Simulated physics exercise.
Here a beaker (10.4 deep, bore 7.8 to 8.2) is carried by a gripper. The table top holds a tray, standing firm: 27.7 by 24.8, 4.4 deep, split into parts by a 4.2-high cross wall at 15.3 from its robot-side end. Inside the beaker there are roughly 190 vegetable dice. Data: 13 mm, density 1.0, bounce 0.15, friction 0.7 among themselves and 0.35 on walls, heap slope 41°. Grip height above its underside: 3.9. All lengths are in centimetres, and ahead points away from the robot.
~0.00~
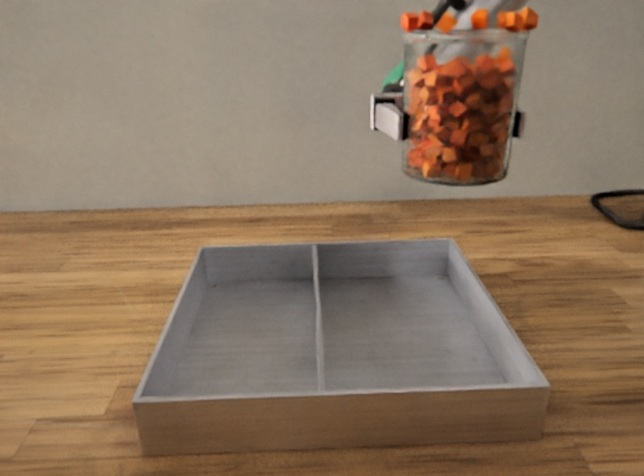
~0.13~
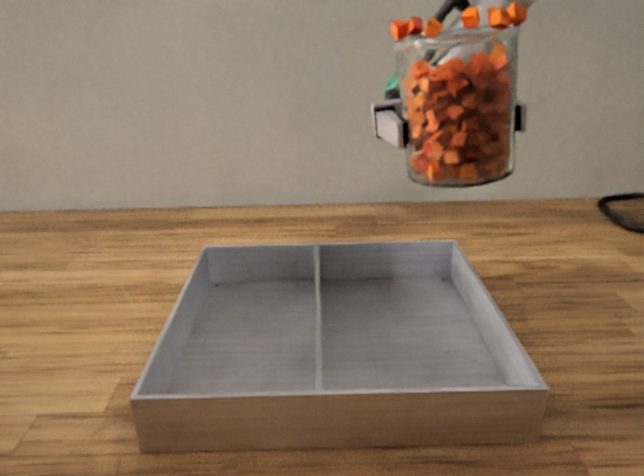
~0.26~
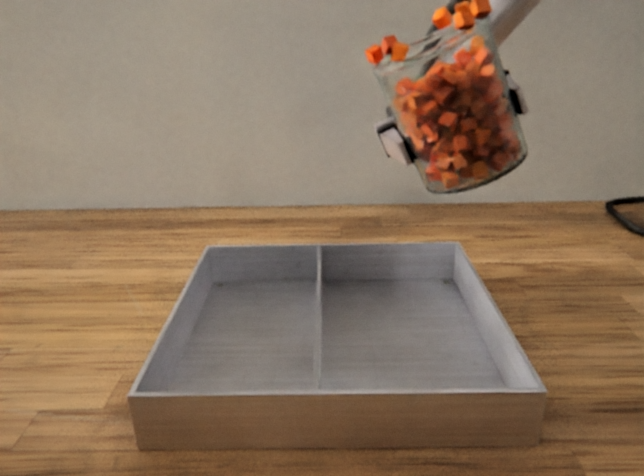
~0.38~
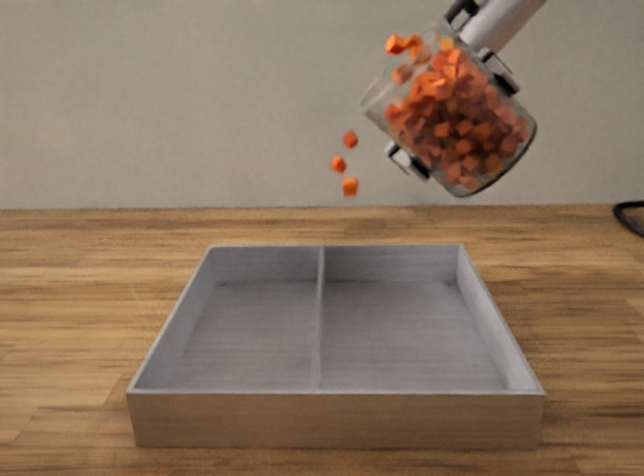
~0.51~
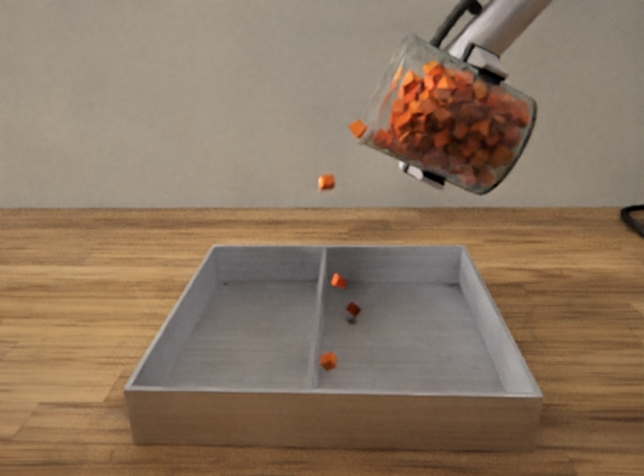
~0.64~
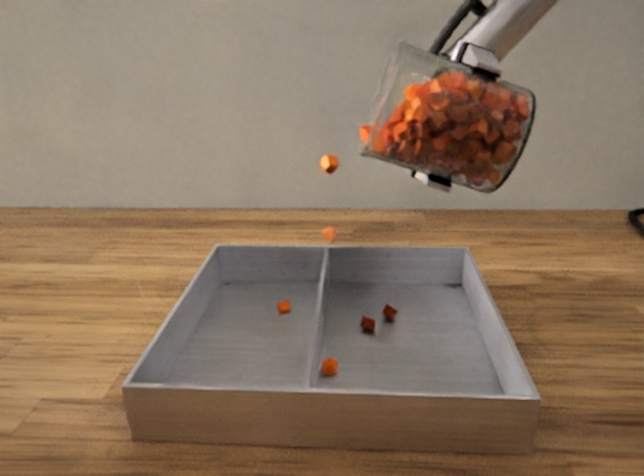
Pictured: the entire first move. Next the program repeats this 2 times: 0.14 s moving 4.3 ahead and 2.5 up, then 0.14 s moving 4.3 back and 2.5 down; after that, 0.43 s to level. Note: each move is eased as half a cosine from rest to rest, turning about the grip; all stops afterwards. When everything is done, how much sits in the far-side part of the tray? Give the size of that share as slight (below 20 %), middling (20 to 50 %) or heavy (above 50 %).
Middling.
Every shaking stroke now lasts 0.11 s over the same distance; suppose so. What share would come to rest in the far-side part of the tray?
I'd expect close to 55 per cent then.
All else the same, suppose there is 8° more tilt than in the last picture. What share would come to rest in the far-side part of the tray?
Roughly 50 percent then.
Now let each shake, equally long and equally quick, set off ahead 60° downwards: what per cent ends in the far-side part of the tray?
It comes to around 0 percent.
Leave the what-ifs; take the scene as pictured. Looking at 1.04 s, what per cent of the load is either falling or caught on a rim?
My guess is some 1 in a hundred.
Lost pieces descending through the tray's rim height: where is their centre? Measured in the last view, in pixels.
Estimated centre around (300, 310) in pixels.
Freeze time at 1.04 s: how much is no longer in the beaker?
Some 30 per cent.
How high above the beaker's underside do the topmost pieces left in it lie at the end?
The top sits some 6.5 cm up.
By 1.04 s, tilted 71° forward, highest piece 25 above the table; 131 in the beaker, 31 in the far-side part, 22 in the robot-side part, 2 in flight or on a rim.
By 1.43 s, tilted 31° forward, highest piece 25 above the table; 99 in the beaker, 54 in the far-side part, 33 in the robot-side part.
By 1.83 s, level, highest piece 23 above the table; 99 in the beaker, 54 in the far-side part, 33 in the robot-side part.
By 2.88 s, level, highest piece 23 above the table; 99 in the beaker, 54 in the far-side part, 33 in the robot-side part.
Final count, 99 in the beaker, 54 in the far-side part, 33 in the robot-side part. That is 29 % in the far-side part of the tray.
